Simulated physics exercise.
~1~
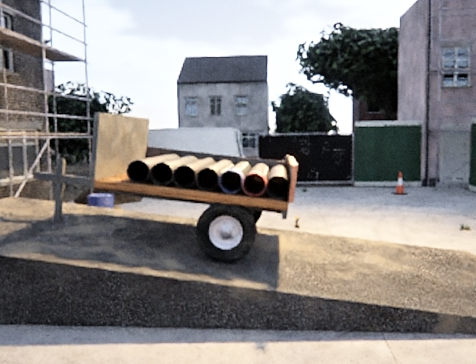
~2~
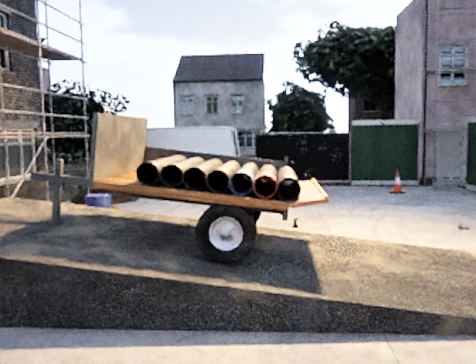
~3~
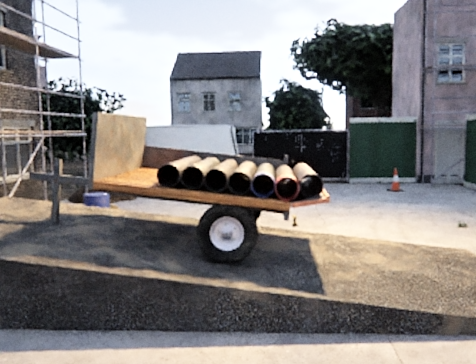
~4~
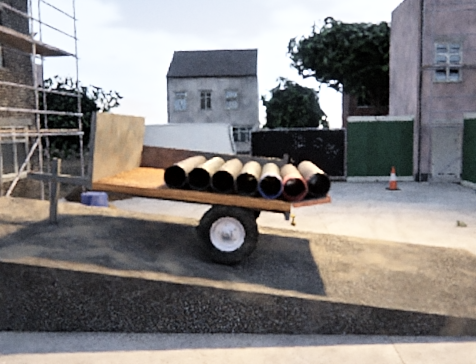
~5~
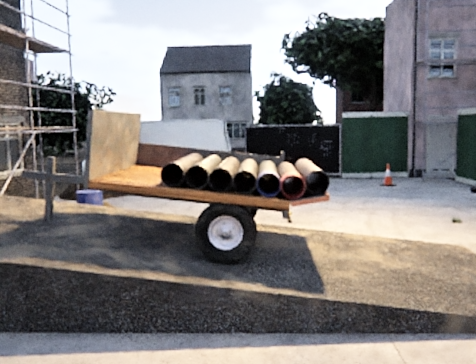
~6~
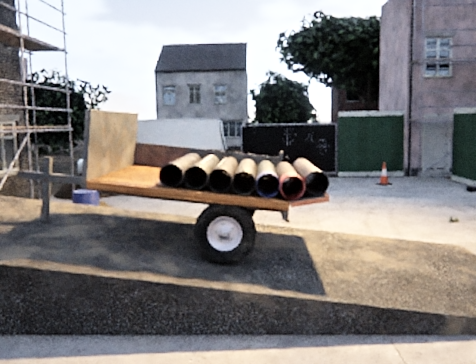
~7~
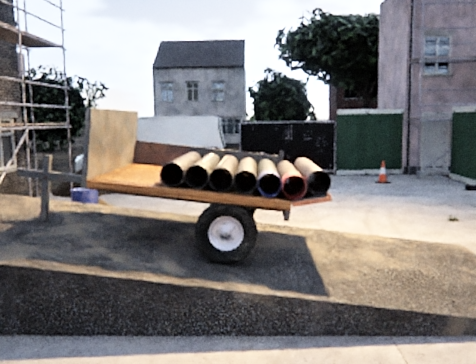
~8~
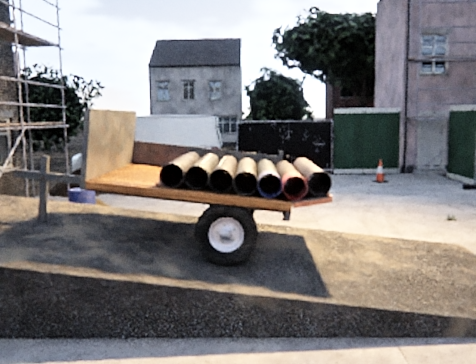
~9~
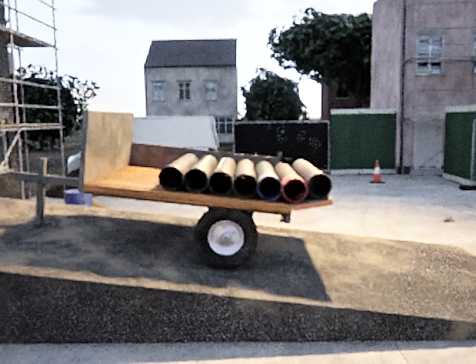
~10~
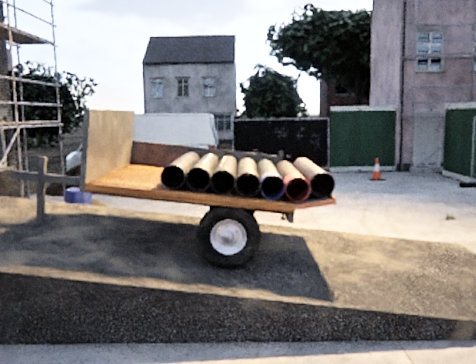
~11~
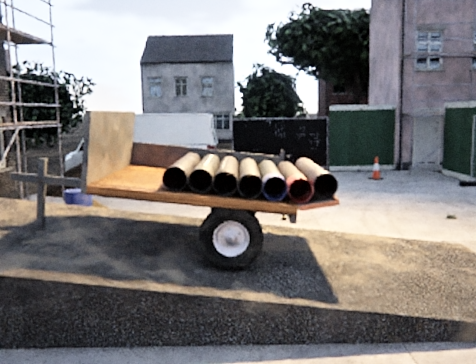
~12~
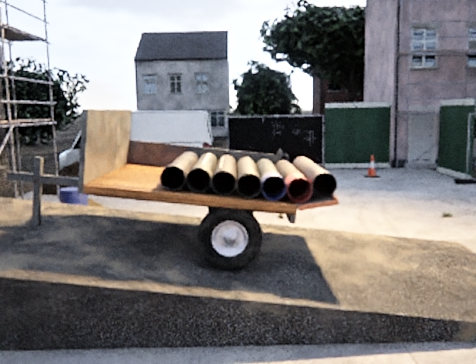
Seven pipes rolling right along a sloping trailer bed as its tailgate drops, then resting together with the red one at the gate.
